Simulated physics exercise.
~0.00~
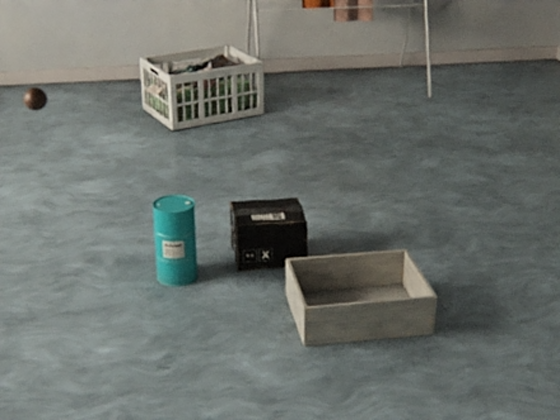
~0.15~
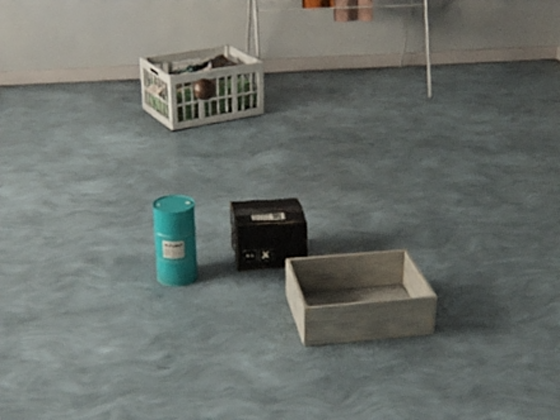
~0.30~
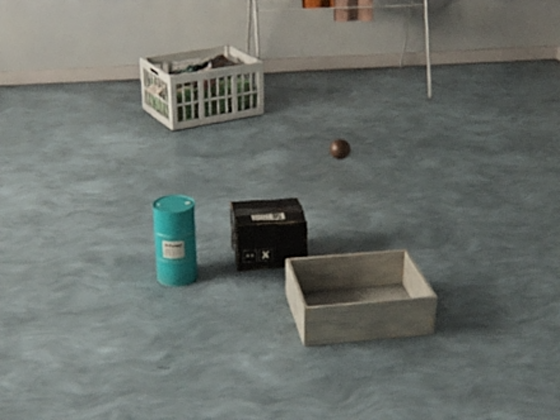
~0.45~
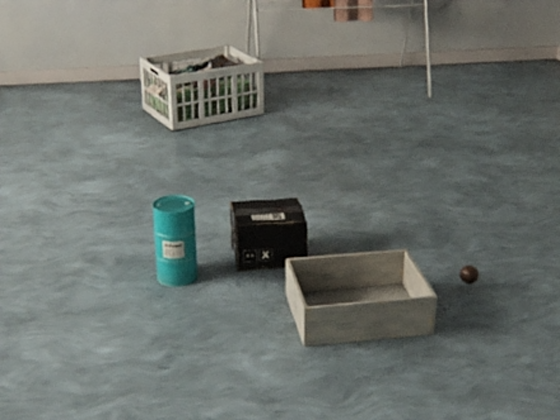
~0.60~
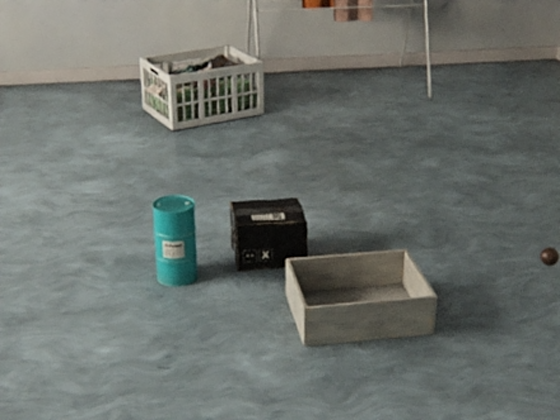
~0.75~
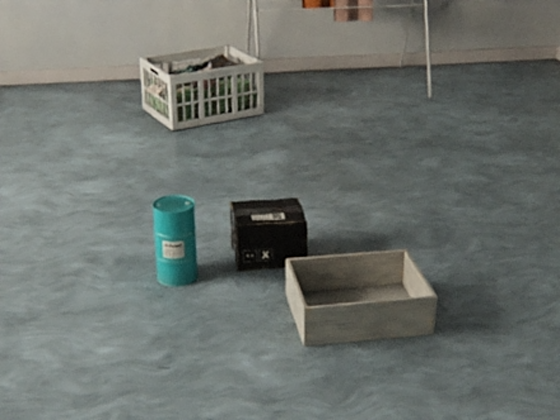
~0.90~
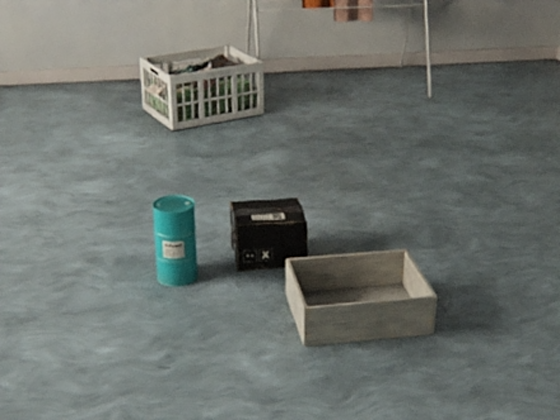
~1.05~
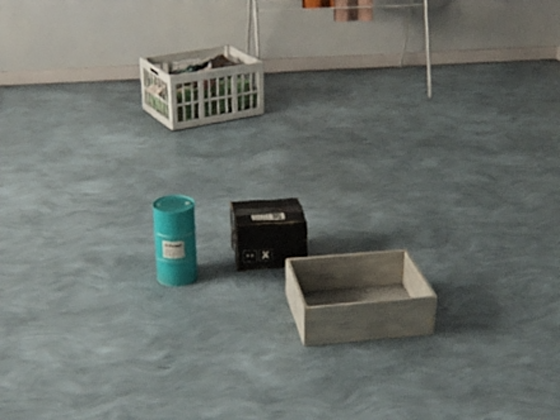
A brown ball flies in from the left across a room with a blue-grey floor, seen from a fixed, raised viewpoint. An open, empty box sits right of centre, with a black parcel behind it and a turquoise canister to the left, while a white crate and a rack stand near the back wall. The ball passes in front of the crate, drops over the floor beyond the parcel, and comes down to the right of the open box. It then moves farther right and leaves view, missing the box, which stays empty as everything else remains in place.
